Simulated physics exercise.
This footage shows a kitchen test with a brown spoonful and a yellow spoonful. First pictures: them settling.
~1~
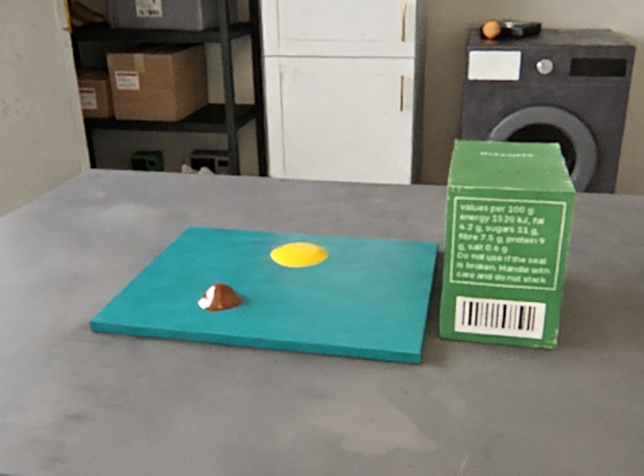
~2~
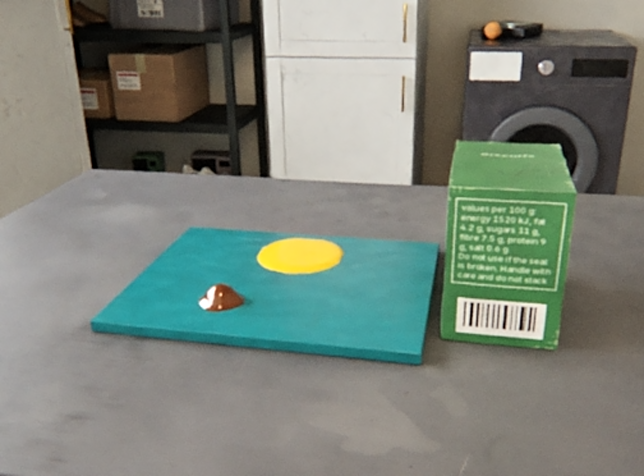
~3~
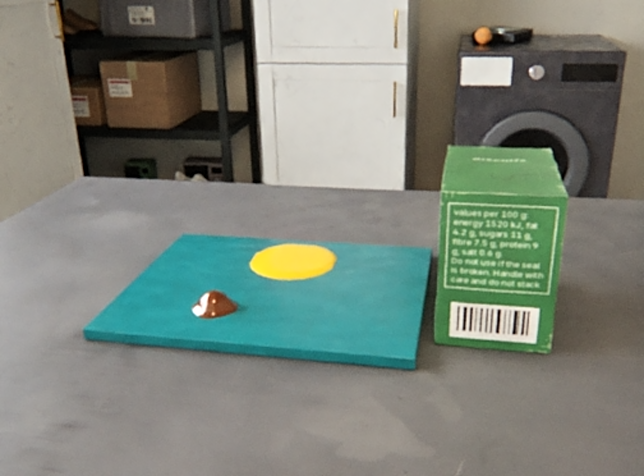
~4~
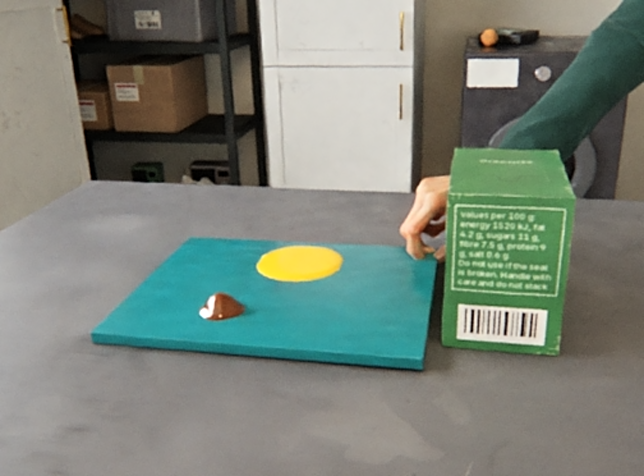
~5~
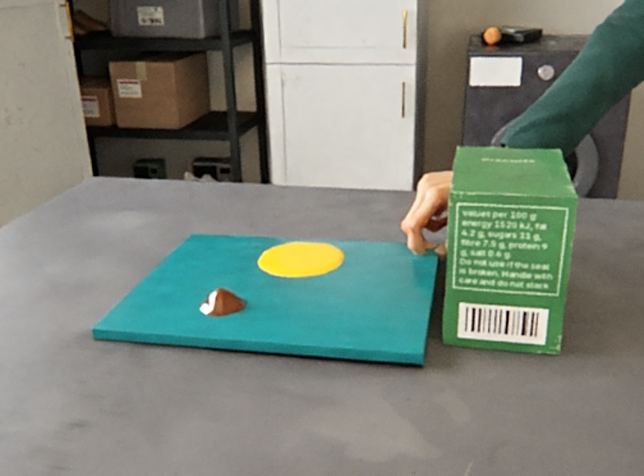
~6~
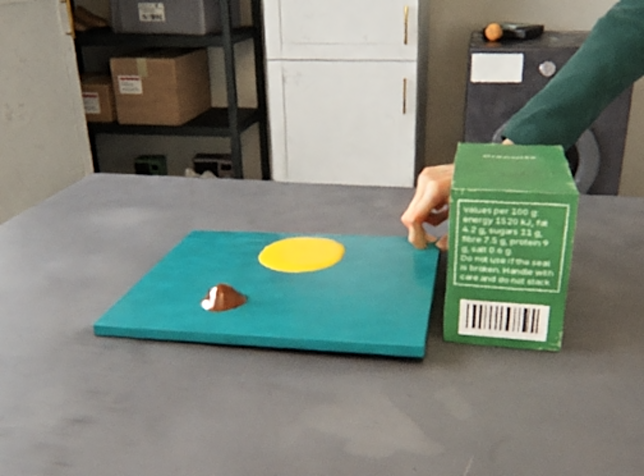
In the video, a yellow spoonful spreads into a thin round beside a brown heap on a teal baking sheet, then a hand reaches in behind a green packet and takes the sheet's right end, which barely moves.
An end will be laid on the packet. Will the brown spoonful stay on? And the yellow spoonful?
In the end the brown spoonful is held back; meanwhile the yellow spoonful makes it off.
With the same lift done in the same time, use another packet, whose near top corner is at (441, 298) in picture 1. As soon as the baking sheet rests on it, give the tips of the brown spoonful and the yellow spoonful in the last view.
Taken in turn, the fronts are at (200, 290) and (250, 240).
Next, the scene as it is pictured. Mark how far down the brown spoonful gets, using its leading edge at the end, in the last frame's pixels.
Looks like it settles at roughly (182, 258) in the last picture.
A moment on, slope about 31°; the brown spoonful has not moved; the yellow spoonful has crept down a long way.
Further on, the brown spoonful has not moved; the yellow spoonful is dripping off the low end.
When it is over, slope about 31°; the brown spoonful has not moved; the yellow spoonful is dripping off the low end.
